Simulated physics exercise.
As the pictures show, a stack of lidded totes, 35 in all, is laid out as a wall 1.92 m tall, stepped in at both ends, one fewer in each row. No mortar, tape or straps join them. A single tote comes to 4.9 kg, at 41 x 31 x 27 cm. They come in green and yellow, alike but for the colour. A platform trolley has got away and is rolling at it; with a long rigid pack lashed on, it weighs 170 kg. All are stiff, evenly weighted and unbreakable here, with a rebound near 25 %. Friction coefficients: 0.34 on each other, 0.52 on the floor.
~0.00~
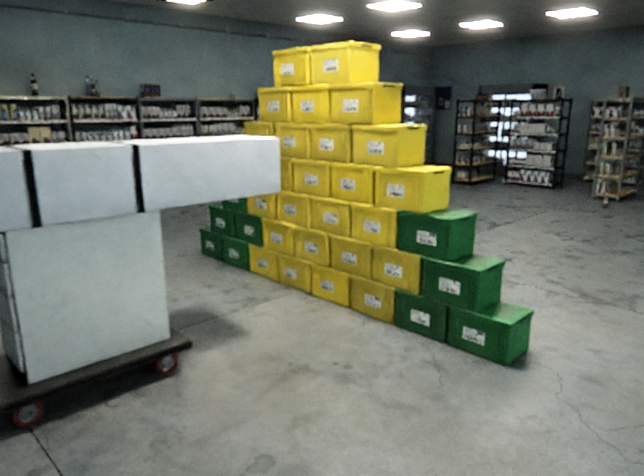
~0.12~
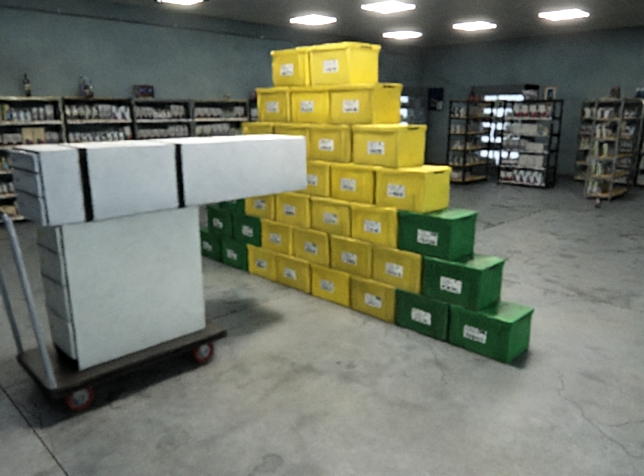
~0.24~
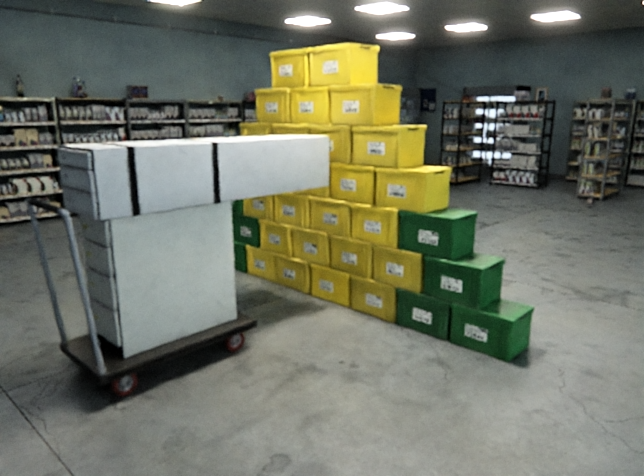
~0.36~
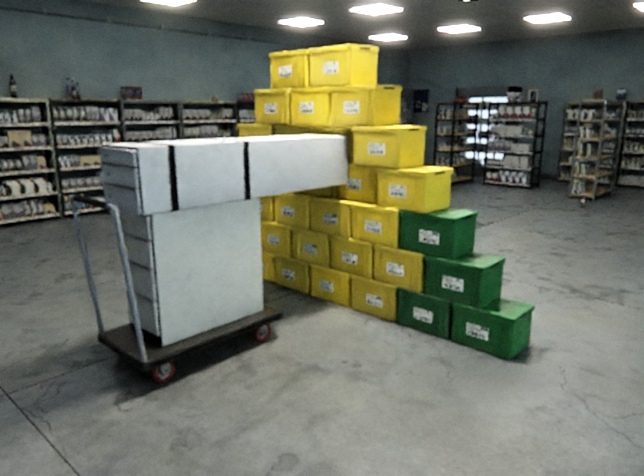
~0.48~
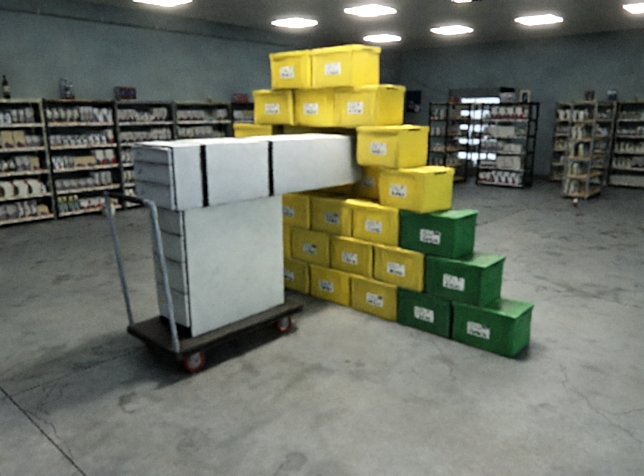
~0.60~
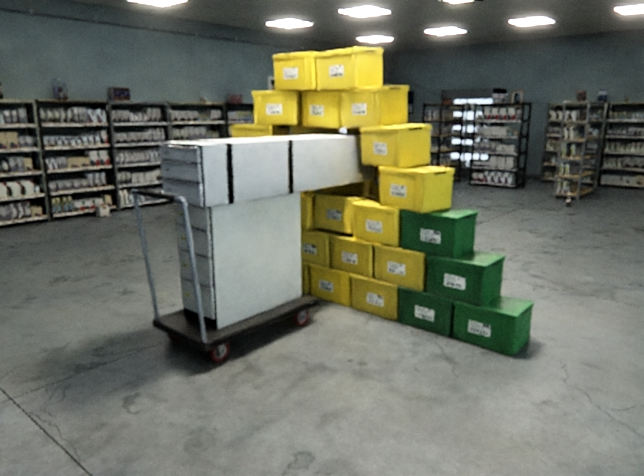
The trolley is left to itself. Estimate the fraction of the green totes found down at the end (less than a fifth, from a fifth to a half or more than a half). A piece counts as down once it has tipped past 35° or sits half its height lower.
Under a fifth of them.
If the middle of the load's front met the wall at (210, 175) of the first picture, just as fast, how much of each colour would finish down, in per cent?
Then green 20, yellow 0 per cent.
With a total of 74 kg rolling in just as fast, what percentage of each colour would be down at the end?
Then green 0, yellow 40 per cent.
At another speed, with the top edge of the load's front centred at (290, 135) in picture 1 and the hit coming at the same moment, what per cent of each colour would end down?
Then green 0, yellow 40 per cent.
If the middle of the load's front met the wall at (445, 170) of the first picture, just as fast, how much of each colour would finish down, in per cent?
In that case green 10, yellow 10 per cent.
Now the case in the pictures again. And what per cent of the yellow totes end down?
Ending so: Yellow 40 per cent.
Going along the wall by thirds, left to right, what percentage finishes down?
Left 0, middle 50, right 10 per cent.
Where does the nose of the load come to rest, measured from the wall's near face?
Roughly 110 cm.
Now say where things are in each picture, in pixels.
In the first frame (places mark the middle of the side facing us; the camera moves round a little), load (273, 155) 57 cm short of the wall; top yellow tote (290, 68); nothing disturbed.
Load (300, 153) 35 cm short of the wall, in the second frame.
Load (323, 152) 13 cm short of the wall, in the third frame.
Load (343, 151) 7 cm into the wall's line; 4 disturbed, none down, in the fourth frame.
Load 25 cm into the wall's line; top yellow tote (289, 71) shifted 24 mm; 11 disturbed, none down, in the fifth frame.
Load 41 cm into the wall's line; top yellow tote (293, 72) shifted 7 cm; 12 disturbed, none down, in the sixth frame.
After 0.96 s, load 85 cm past the wall's line, still rolling; none of the 10 green totes down (3 of 35 in all colours); top green tote unmoved; top yellow tote leaning 11°.
After 1.48 s, load 1.10 m past the wall's line, still rolling; none of the 10 green totes down (6 of 35 in all colours); top green tote unmoved; top yellow tote leaning 5°, 8 cm lower.
After 2.64 s, load 1.10 m past the wall's line, stopped; none of the 10 green totes down (10 of 35 in all colours); top green tote unmoved; top yellow tote upside down.
At rest (4.3 s), load 1.10 m past the wall's line, stopped; none of the 10 green totes down (10 of 35 in all colours); top green tote unmoved; top yellow tote upside down. That is 0 per cent. As the last picture would show them, middles, top green tote near (249, 171), top yellow tote near (311, 233).
